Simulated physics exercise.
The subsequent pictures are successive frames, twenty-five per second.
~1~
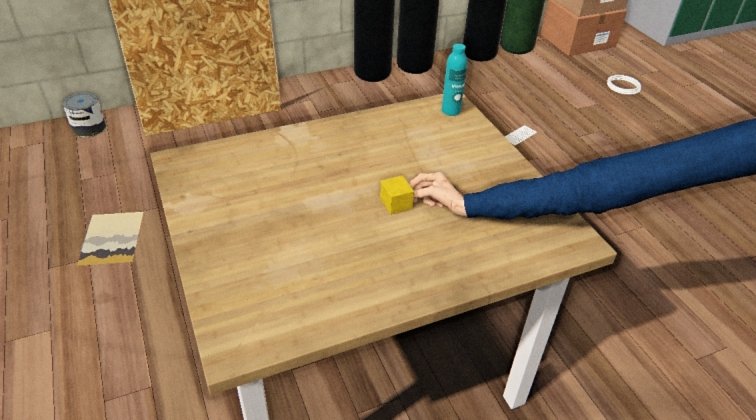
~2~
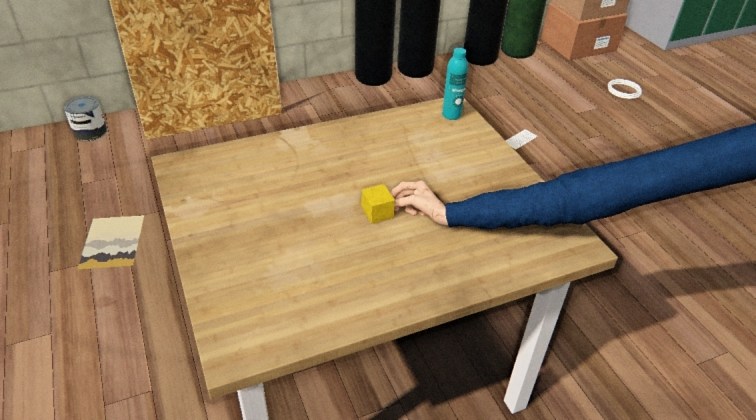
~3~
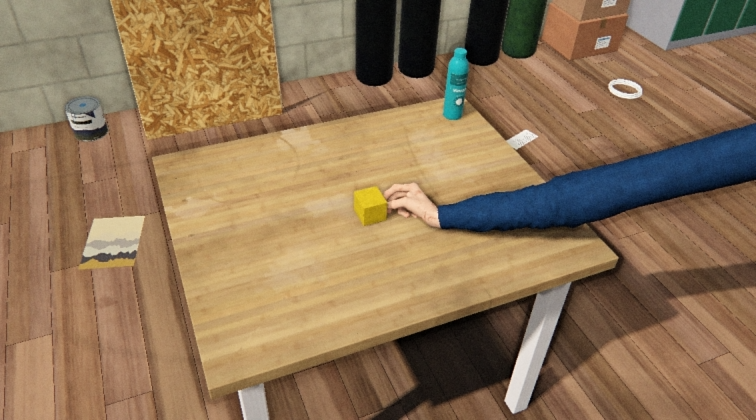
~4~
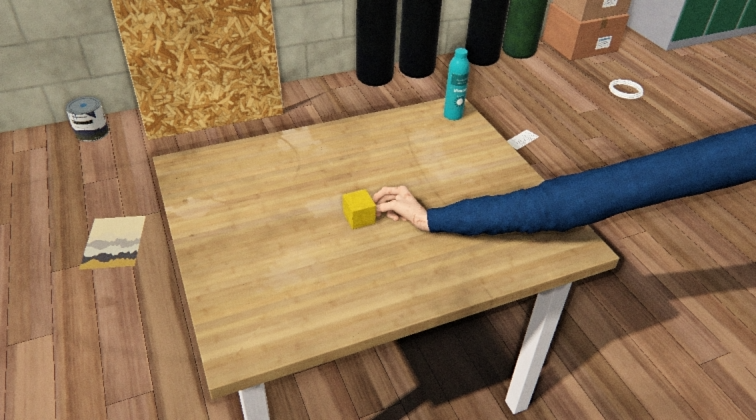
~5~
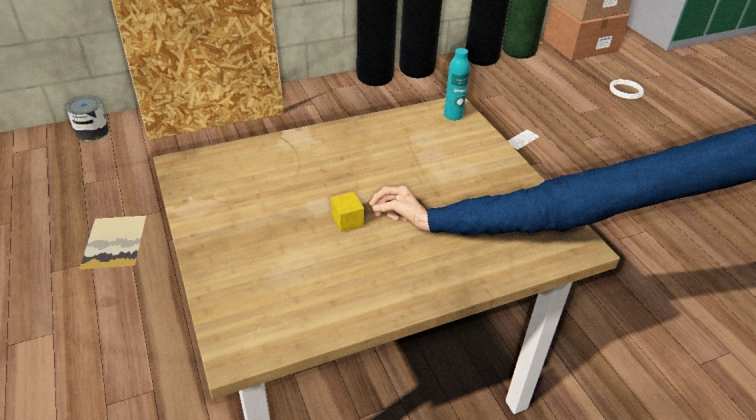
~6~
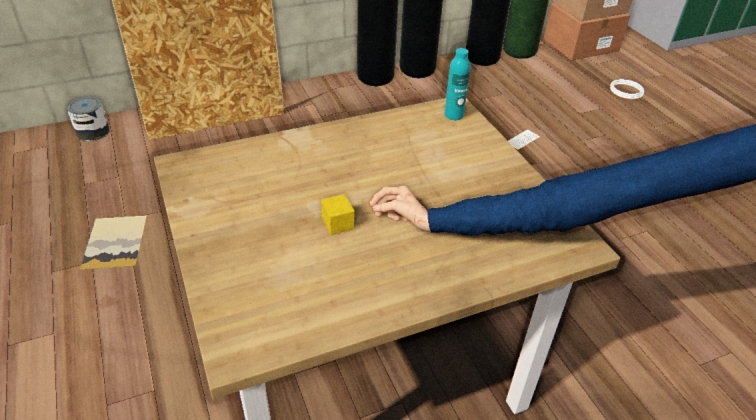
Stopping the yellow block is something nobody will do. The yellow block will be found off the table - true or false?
False, it remains on the table.
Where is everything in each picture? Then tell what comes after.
Under the hand; yellow block (397, 195), in the first frame.
Under the hand; yellow block (378, 204), in the second frame.
Under the hand; yellow block (370, 206), in the third frame.
Yellow block (359, 209), in the fourth frame.
Yellow block (347, 212) slid a little, in the fifth frame.
Yellow block (338, 214) slid about its own width, in the sixth frame.
Then, 0.24 s after the last picture, yellow block slid about its own width near (322, 219).
Then, 0.48 s after the last picture, yellow block resting near (322, 219).
At rest, moved from the start, yellow block. Seen from the same camera at the end, yellow block near (322, 219).
